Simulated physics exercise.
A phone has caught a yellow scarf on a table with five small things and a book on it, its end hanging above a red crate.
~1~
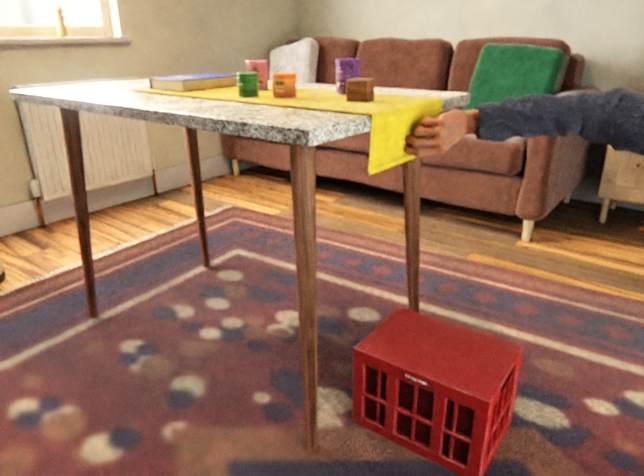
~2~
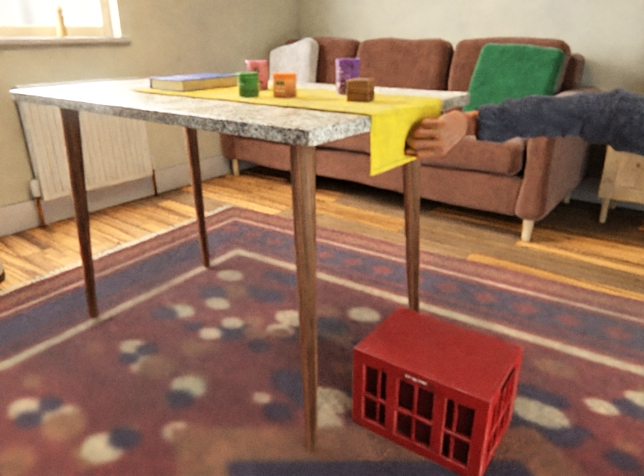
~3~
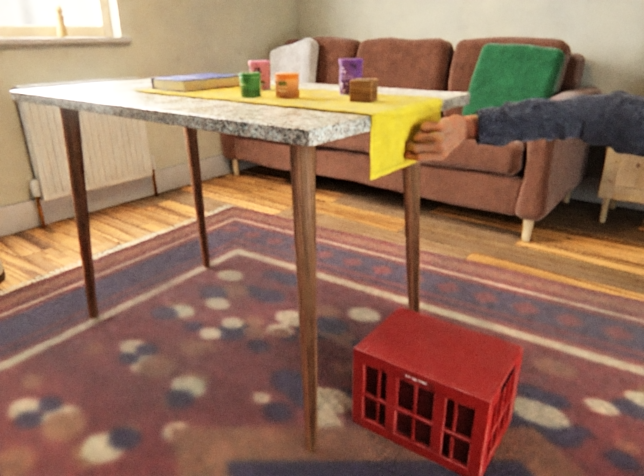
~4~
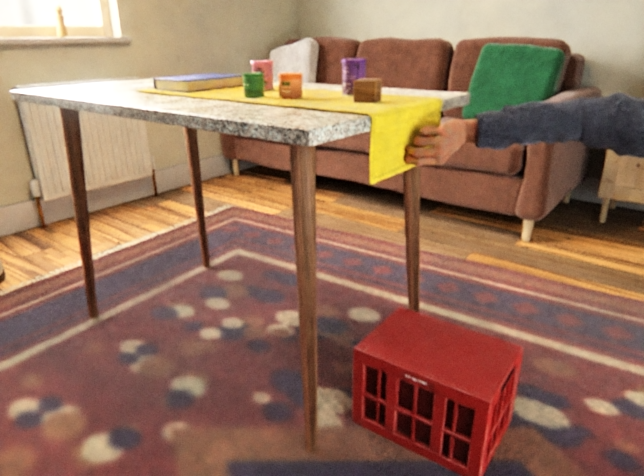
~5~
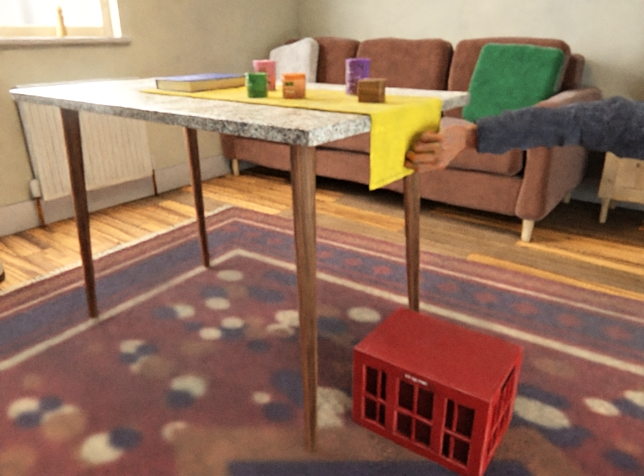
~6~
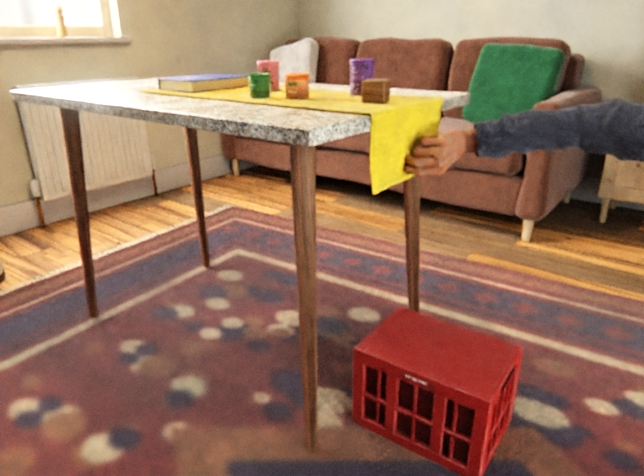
A yellow cloth slid slightly to the right over the table's edge beside a person's hand, carrying the book and five small things along as its hanging end crept lower above a red crate.
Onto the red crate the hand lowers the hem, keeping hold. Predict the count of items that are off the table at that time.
Predicted count: Four.
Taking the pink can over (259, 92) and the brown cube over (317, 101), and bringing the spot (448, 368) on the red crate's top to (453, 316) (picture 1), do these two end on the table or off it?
The pink can ends up on top while the brown cube ends up off.
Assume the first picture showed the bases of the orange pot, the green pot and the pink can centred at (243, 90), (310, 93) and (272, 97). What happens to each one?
The orange pot ends up on top still, the green pot ends up off the top, the pink can ends up off the top.
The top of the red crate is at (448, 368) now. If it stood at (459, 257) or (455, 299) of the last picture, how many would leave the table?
That would make 1 and 2.
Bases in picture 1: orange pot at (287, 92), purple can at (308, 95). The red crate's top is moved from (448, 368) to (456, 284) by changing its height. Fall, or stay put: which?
Observed: Orange pot remains seated; purple can remains seated.
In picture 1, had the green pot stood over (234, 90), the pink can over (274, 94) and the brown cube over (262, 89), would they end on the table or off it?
The green pot? It stays where it is. The pink can tips off, and the brown cube stays where it is.
Soon after, hem near (405, 241); brown cube gone.
Then, hem near (404, 296); brown cube, purple can and orange pot gone.
At rest, hem on the crate; brown cube, purple can, orange pot and green pot gone. It carries off four.
